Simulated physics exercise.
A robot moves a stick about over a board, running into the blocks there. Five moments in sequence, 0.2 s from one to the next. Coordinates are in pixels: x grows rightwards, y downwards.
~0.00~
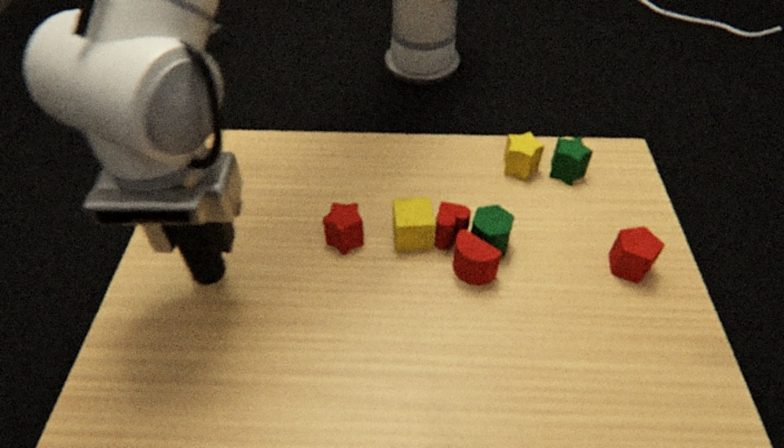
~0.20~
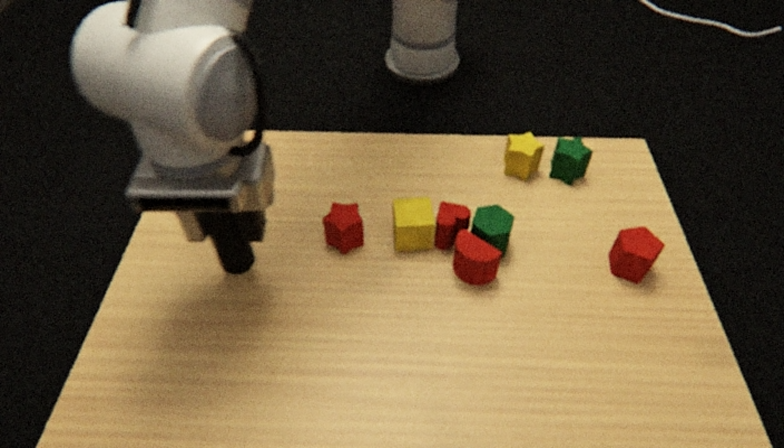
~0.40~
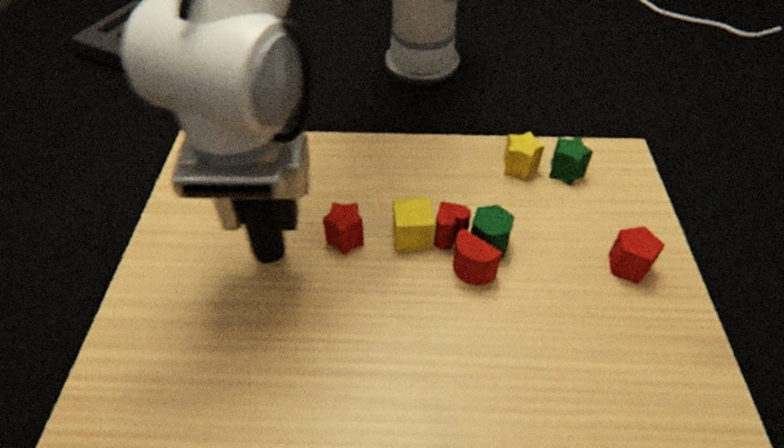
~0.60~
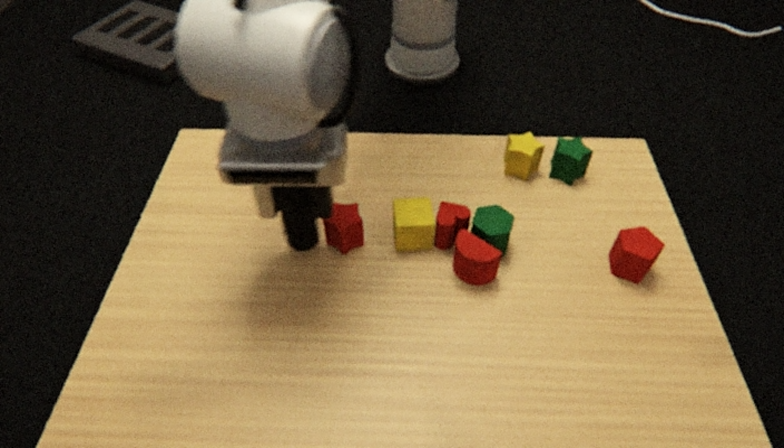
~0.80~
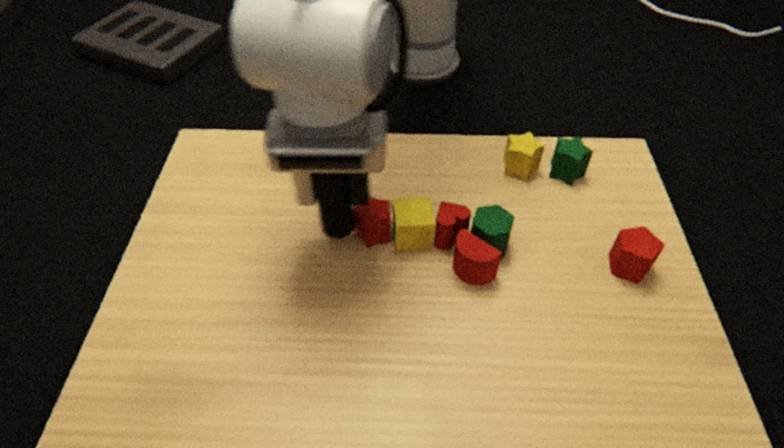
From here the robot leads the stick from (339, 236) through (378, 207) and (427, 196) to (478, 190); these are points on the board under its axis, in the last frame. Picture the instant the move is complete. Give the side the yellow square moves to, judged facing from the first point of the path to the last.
It shifts rightward.
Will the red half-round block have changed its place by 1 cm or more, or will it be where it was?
Shifted.
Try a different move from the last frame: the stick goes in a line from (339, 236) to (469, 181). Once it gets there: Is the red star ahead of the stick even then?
No
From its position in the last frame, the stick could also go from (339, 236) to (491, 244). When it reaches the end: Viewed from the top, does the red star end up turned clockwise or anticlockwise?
From above, the red star will be seen to turn anti-clockwise.
What follows on the original path. One third of the way, stick (378, 198); red star (410, 189), turned 40° clockwise; yellow square (435, 207), turned 45° clockwise; red heart-shaped block (465, 220), turned 25° clockwise; green hexagonal block (505, 224), turned 15° anticlockwise.
Two thirds of the way, stick (428, 188); red star (458, 184), turned 80° clockwise; yellow square (456, 211), turned 80° clockwise; red heart-shaped block (475, 234), turned 60° clockwise; red half-round block (479, 257), turned 15° anticlockwise; green hexagonal block (507, 225), turned 20° anticlockwise.
At the end, stick (479, 182); red star (485, 188), turned 120° clockwise; yellow square (460, 211), turned 90° clockwise; red heart-shaped block (476, 236), turned 65° clockwise; red half-round block (478, 260), turned 15° anticlockwise; green hexagonal block (507, 225), turned 25° anticlockwise.
